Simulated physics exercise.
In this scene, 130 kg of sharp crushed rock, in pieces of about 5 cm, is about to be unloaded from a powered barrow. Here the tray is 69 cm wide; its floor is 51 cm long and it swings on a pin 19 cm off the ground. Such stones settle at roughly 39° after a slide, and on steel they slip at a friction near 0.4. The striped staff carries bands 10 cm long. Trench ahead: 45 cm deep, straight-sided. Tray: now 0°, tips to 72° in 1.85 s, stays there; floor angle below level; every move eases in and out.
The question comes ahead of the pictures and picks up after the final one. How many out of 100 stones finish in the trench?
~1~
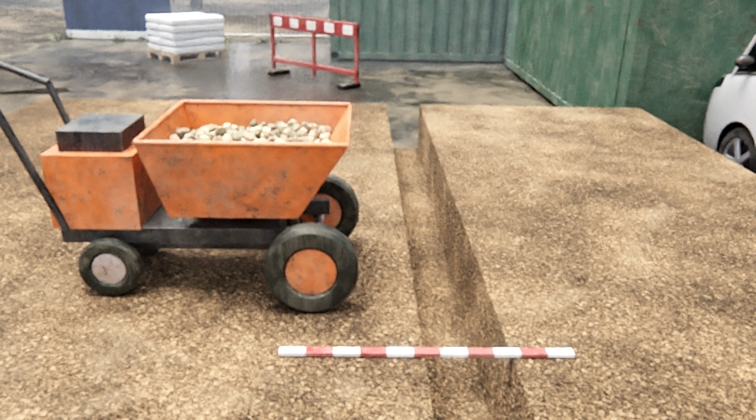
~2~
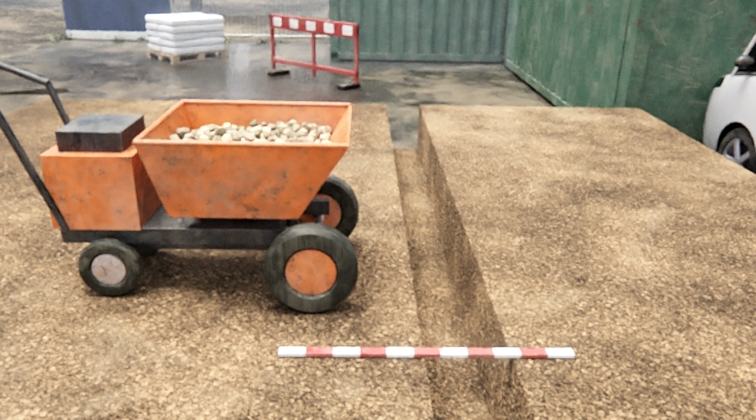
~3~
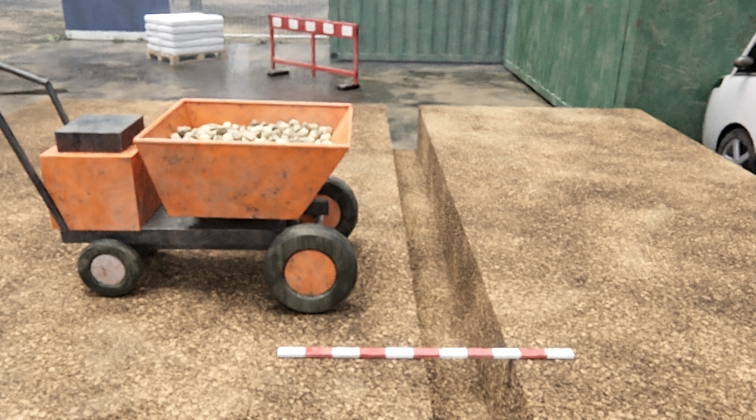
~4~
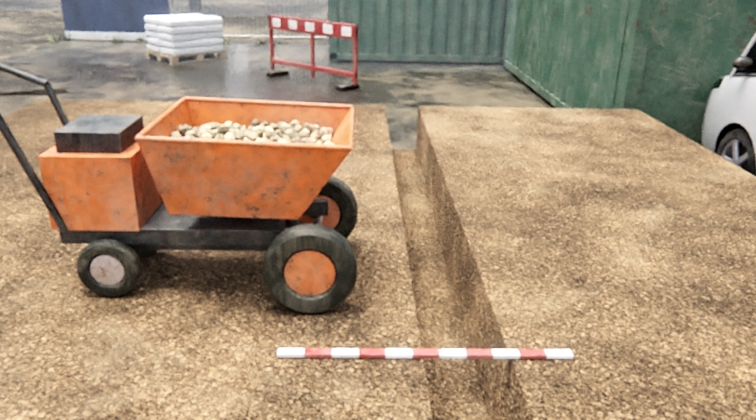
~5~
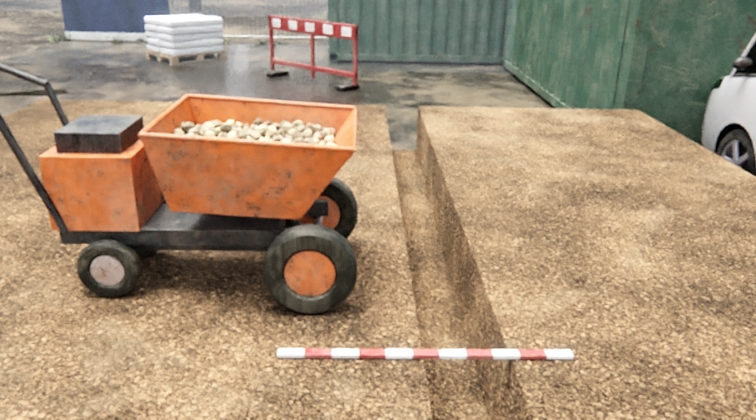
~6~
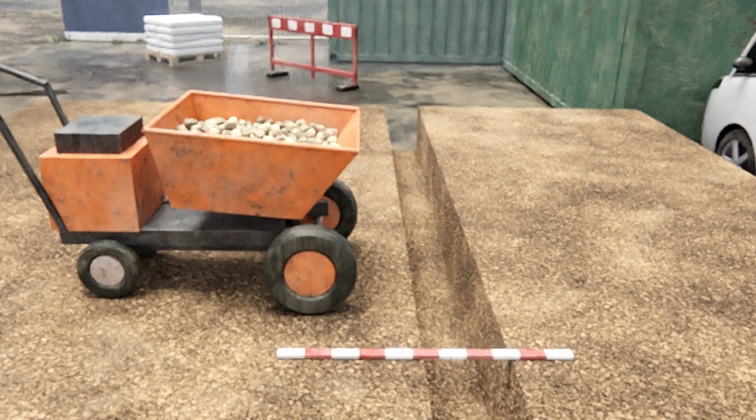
About 59 of them.
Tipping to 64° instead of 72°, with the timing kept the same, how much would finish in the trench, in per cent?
Roughly 25% would end there.
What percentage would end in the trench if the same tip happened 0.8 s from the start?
My guess is near 45 percent.
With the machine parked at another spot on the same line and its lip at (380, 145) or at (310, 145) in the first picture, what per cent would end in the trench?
Some 35 and some 65 per cent, in that order.
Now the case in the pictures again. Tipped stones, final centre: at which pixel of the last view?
(454, 345).
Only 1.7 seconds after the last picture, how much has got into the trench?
Something like 15 in a hundred.
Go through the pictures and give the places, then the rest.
Lip at (347, 146), floor tilted 0°, highest stones at (281, 129), in the first frame.
Lip at (347, 146), floor tilted 0°, highest stones at (268, 129), in the second frame.
The tray is at 1°, its lip at (348, 147); the top of the load is at (257, 130), in the third frame.
The tray is at 2°, its lip at (350, 148); the top of the load is at (255, 128), in the fourth frame.
Lip at (354, 150), floor tilted 3°, highest stones at (250, 128), in the fifth frame.
The tray is at 5°, its lip at (358, 152); the top of the load is at (225, 127), in the sixth frame.
Then, 1.1 s after the last picture the floor is at 61°, 100 % in the tray; the foremost stones are at (425, 207).
Then, 1.7 s after the last picture the floor is at 72°, 83 % in the tray, 13 % in the trench, 3 % past the trench; the foremost stones are at (512, 271).
Then, 2.0 s after the last picture the floor is at 72°, 62 % in the tray, 29 % in the trench, 9 % past the trench; the foremost stones are at (562, 272).
Then, 4.0 s after the last picture the floor is at 72°, 31 % in the tray, 59 % in the trench, 10 % past the trench; the foremost stones are at (572, 269).
